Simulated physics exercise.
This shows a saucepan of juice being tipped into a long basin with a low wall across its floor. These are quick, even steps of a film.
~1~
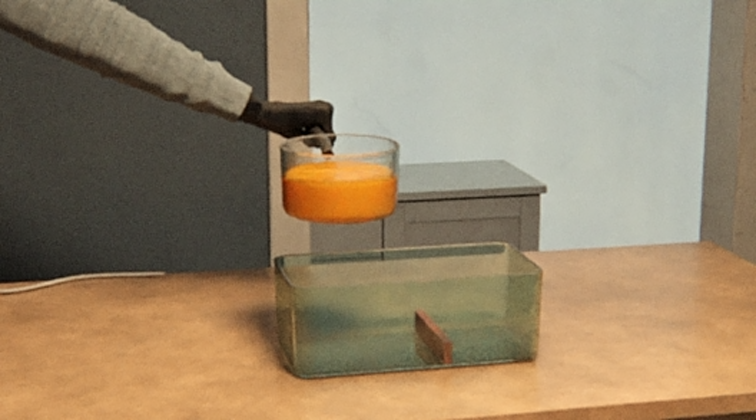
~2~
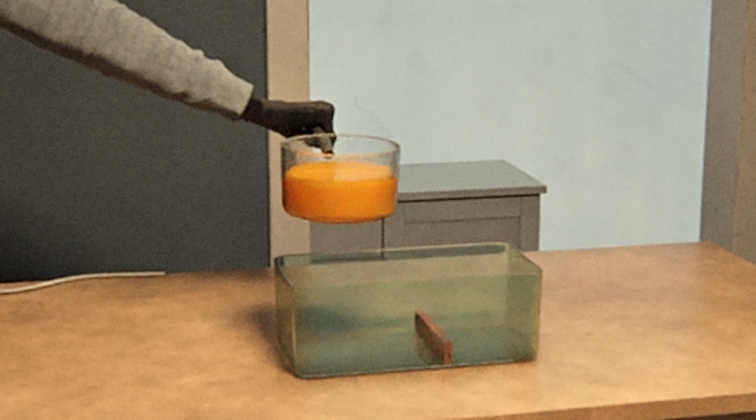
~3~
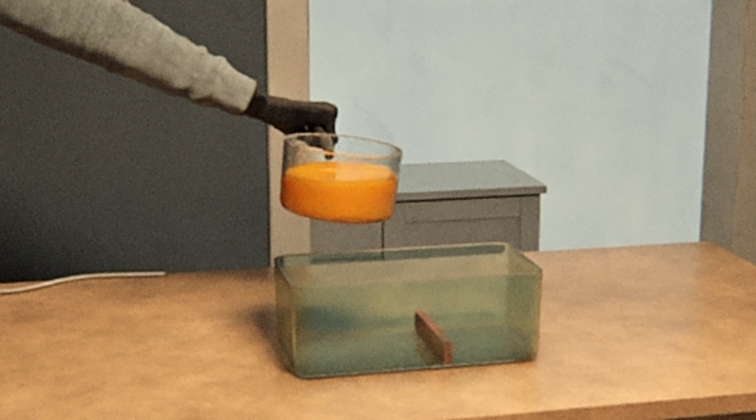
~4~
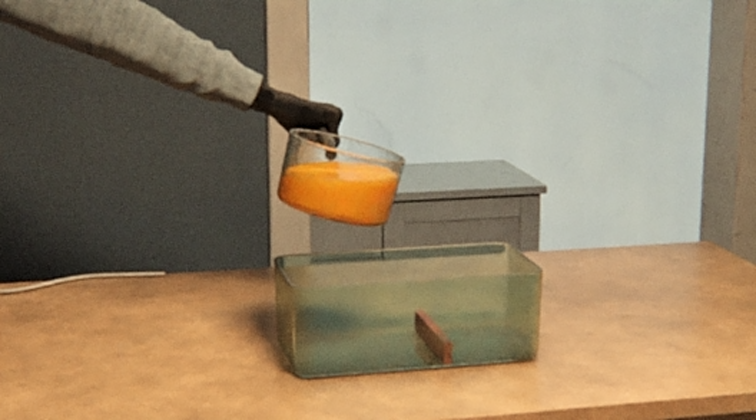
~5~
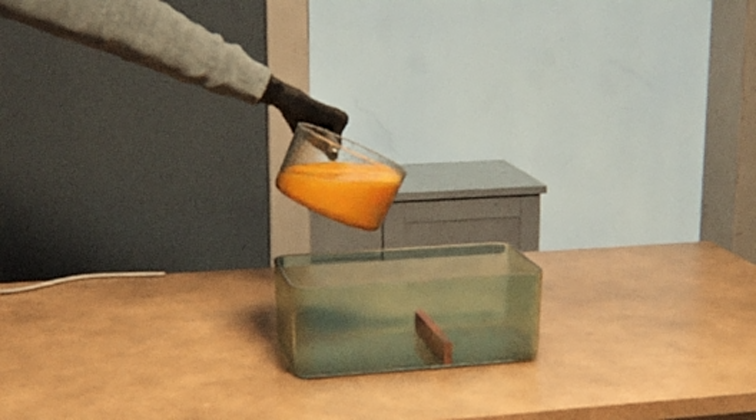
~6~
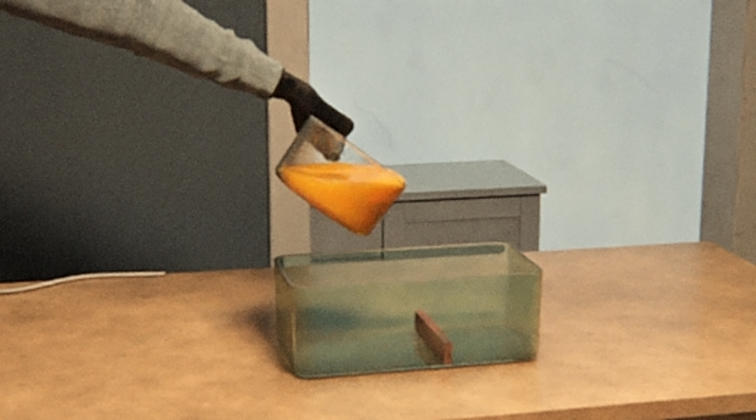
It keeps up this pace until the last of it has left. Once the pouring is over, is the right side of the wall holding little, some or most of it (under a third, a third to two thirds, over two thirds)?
It holds some.
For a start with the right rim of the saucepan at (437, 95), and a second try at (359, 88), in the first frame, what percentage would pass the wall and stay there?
It comes out at around 65 percent and then around 15 percent.
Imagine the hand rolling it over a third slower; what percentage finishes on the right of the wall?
Around 55 percent ends up there.
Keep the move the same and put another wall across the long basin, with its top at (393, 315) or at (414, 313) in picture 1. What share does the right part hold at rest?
First try close to 95 percent, second try close to 80 percent.
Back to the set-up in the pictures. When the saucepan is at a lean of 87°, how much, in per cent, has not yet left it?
Close to 45 parts in a hundred remain.
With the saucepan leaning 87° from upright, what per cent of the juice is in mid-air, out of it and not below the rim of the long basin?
It's close to 30 percent.
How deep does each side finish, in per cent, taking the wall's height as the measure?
About 50 left, about 70 right.
A moment on, the tilt is 87° and 43 per cent is still to pour, 5 is left of the wall and 20 right of it.
Next, the tilt is 99° and 14 per cent is still to pour, 29 is left of the wall and 49 right of it.
Then the tilt is 99° and 3 per cent is still to pour, 48 is left of the wall and 47 right of it.
Later the tilt is 99° and 0 per cent is still to pour, 53 is left of the wall and 46 right of it.
In the end 54 per cent lies left of the wall, 46 right of it and 0 outside.
